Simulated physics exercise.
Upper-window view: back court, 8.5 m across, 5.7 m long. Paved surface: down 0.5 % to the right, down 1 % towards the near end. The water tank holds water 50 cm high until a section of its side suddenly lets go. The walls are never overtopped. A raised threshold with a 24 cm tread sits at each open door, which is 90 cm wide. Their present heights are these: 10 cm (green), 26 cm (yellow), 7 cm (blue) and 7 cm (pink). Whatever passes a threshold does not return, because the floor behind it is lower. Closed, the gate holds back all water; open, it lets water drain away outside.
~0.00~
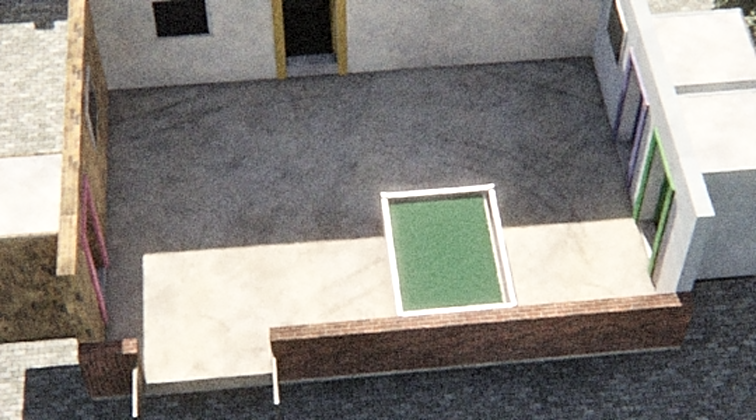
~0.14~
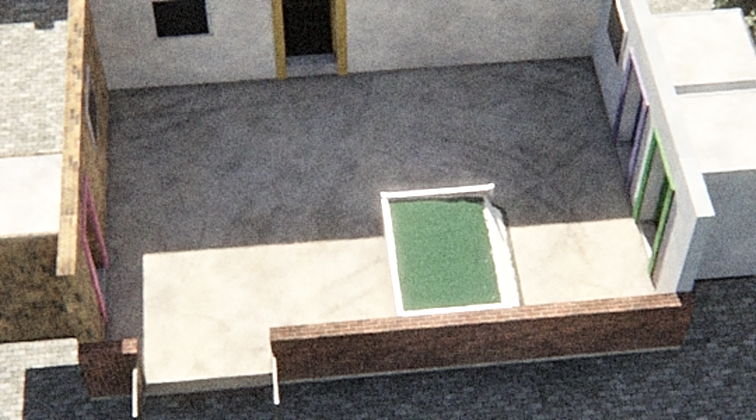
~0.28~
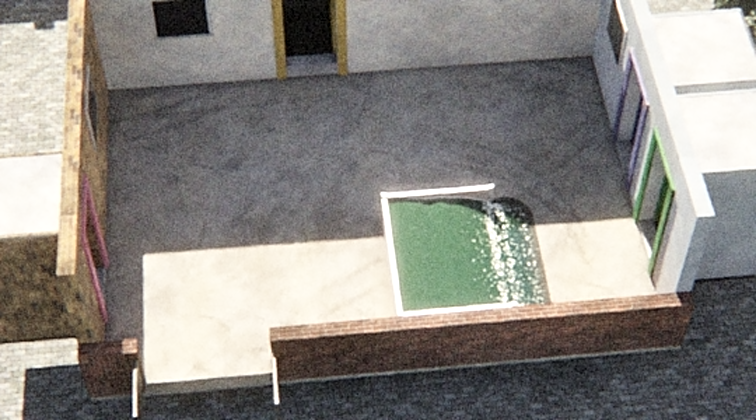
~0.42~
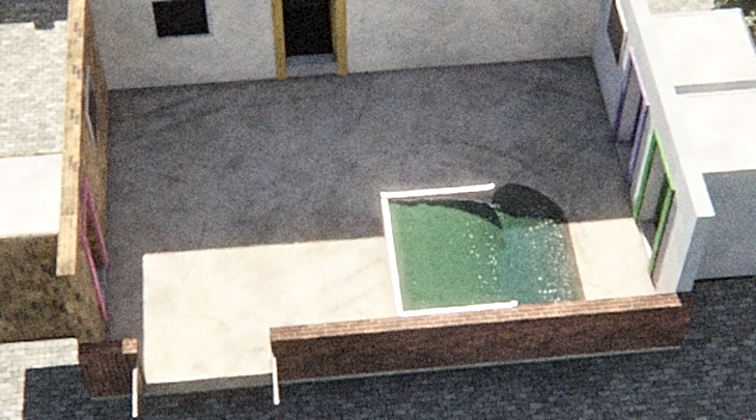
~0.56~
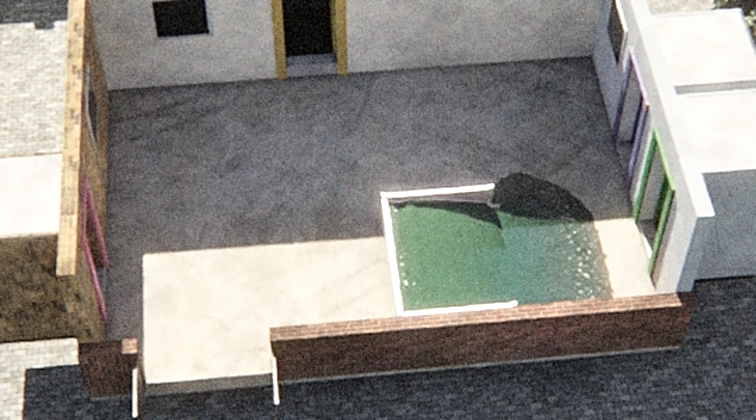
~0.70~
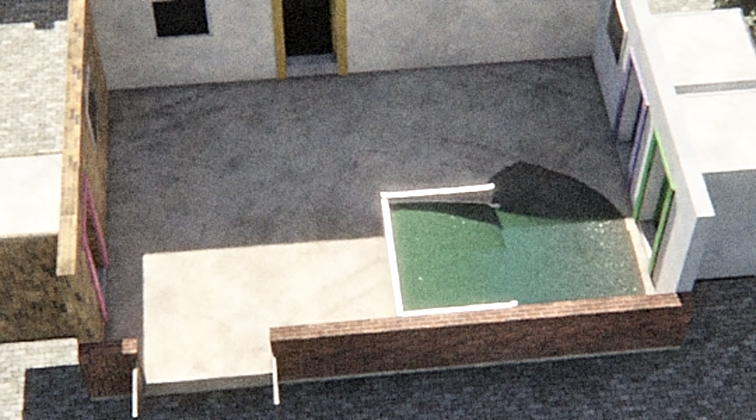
At the start, a white-rimmed tank of green water sits whole and still in a paved court behind a low brick wall. Its right side gives way and water pours out with white froth, then spreads rightward across the pale paving, leaving a narrow dry strip before the green door.
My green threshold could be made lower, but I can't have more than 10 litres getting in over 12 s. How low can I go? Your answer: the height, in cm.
You could bring it down to roughly 29 cm.
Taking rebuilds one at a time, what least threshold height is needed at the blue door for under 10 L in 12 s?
I'd raise blue to close to 12.5 cm.
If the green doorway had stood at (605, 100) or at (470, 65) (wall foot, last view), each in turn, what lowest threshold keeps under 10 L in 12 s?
In turn: Roughly 9.0 cm, roughly 8.0 cm.
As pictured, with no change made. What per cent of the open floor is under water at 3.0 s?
Wet share: Near 20 %.
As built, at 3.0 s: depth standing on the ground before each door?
Depth (cm): Green 23 / yellow 0 / blue 13 / pink 0.
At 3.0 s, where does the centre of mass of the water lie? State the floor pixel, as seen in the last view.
(561, 247) or so.
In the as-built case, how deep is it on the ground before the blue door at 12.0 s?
Lab note: Depth approx. 6.0 cm.
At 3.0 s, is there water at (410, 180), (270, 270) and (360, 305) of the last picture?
1: Unwetted; 2: Unwetted; 3: Unwetted.
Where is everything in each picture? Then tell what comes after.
In the first frame, the water tank at (447, 252) is whole and still, 50 cm deep; the green door at (653, 207) is dry.
In the second frame, the front is at a hidden place, 0.2 m from the gap at (498, 261); 0.3 m2 of floor is wet, 50 cm left at the back.
In the third frame, water pours out at (498, 261) and has run 0.6 m, to a hidden place; about 9 cm deep outside, 50 cm at the back.
In the fourth frame, the gap is at (498, 262), the front 1.2 m out at a hidden place; the back of the water tank holds 49 cm.
In the fifth frame, the front is at (607, 287), 1.6 m from the gap at (498, 262); 4.1 m2 of floor is wet, 43 cm left at the back.
In the sixth frame, the gap is at (498, 262), the front 2.1 m out at (640, 294); the back of the water tank holds 42 cm; the green door at (653, 207), 2.4 m from the gap, is still 0.3 m from the nearest water.
After 1.4 s water covers 20 % of the floor, deepest (40 cm) near (649, 316); 27 cm at the green door, 51 litres in over its 10 cm threshold.
After 3.0 s water covers 20 % of the floor, deepest (24 cm) near (638, 231); 23 cm at the green door, 240 litres in over its 10 cm threshold.
After 12.0 s water covers 85 % of the floor, deepest (12 cm) near (652, 326); 8 cm at the green door, 285 litres in over its 10 cm threshold.
At the green door as built, the water arrived by 0.8 s and peaked near 32 cm at 2.0 s.
With a threshold of 26.5 cm, 24 litres would have come in within the 12 s; with 35.5 cm, 0 litres. So under 10 litres takes about 29 cm.
